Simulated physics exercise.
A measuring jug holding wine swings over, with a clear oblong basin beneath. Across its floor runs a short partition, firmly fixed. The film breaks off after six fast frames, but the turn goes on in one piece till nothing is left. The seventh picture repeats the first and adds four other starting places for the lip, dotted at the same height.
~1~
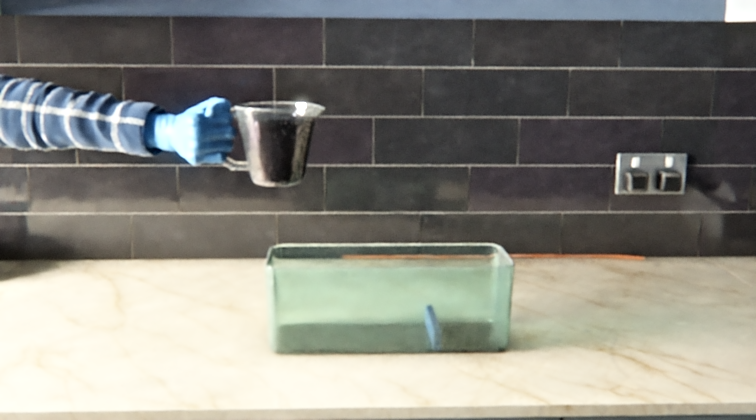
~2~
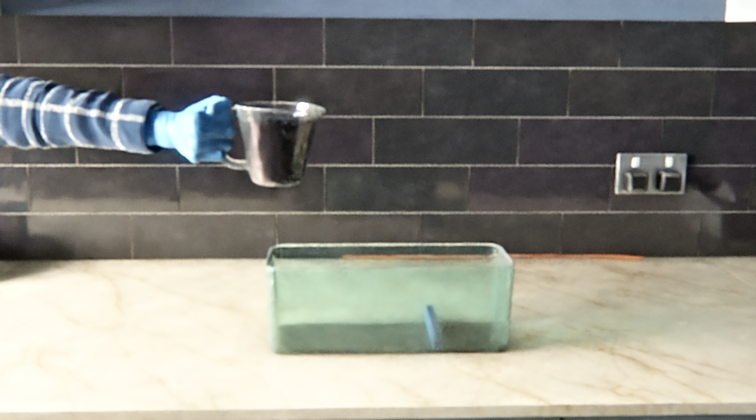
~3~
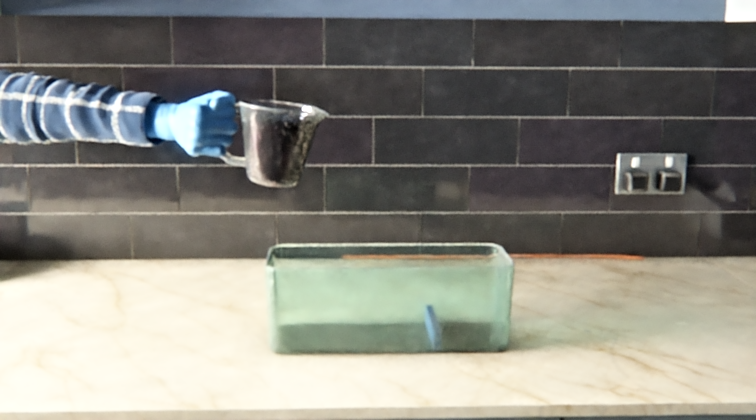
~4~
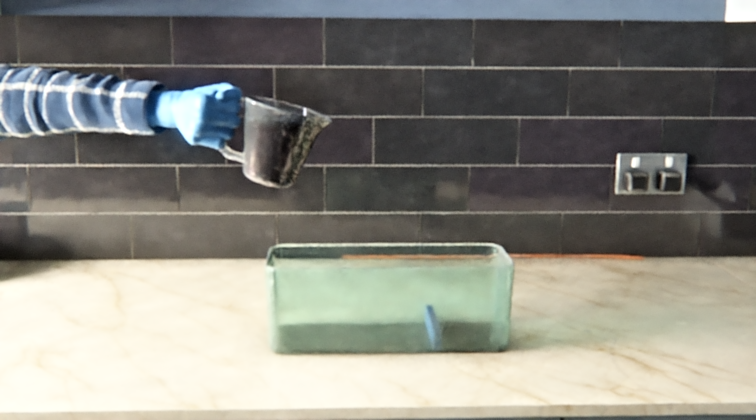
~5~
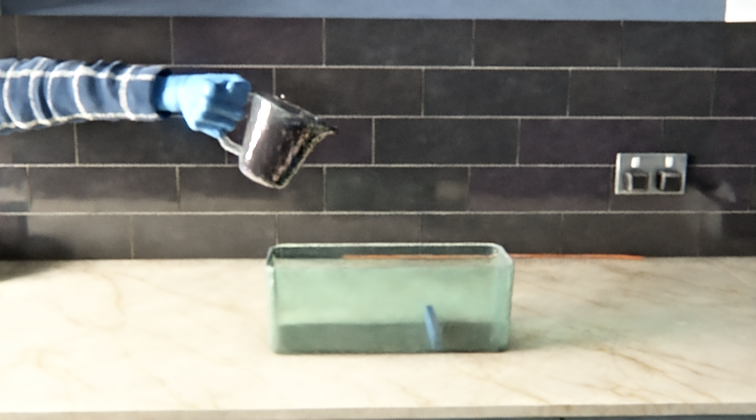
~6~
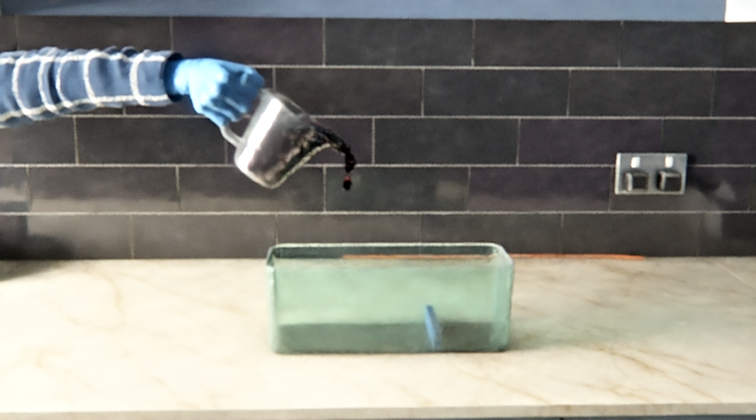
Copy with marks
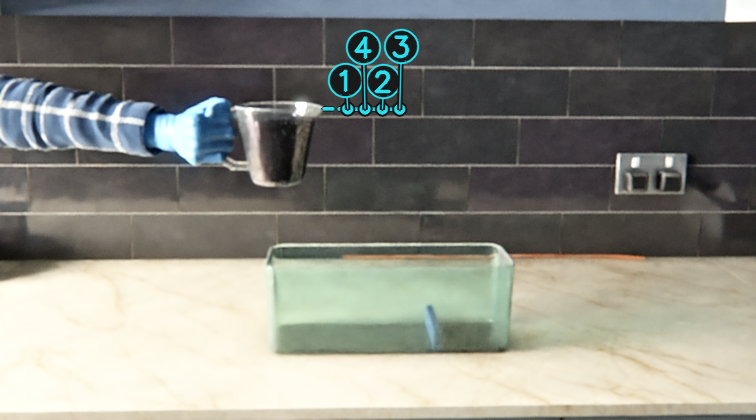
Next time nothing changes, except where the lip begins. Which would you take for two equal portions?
Dot 2 does it best.
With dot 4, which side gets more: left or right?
The left one.
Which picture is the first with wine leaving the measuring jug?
Picture 5.
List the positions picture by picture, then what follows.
The first picture shows upright, lip at (323, 108); basin from (269, 352) to (508, 349); top of the wall at (433, 318); nothing has left yet.
The second picture shows upright, lip at (324, 110); nothing has left yet.
The third picture shows tipped about 7°, lip at (327, 114); nothing has left yet.
The fourth picture shows tipped about 15°, lip at (331, 121); nothing has left yet.
The fifth picture shows tipped about 25°, lip at (334, 131); wine is over the lip, down to (334, 131).
The sixth picture shows tipped about 37°, lip at (335, 144); wine is over the lip, down to (346, 187).
In cyan, 1 at (347, 108); 2 at (382, 109); 3 at (399, 109); 4 at (365, 109).
For dot 1, about 87 % ends left of the wall and 12 % right of it.
For dot 2, about 47 % ends left of the wall and 51 % right of it.
For dot 3, about 38 % ends left of the wall and 61 % right of it.
For dot 4, about 74 % ends left of the wall and 23 % right of it.
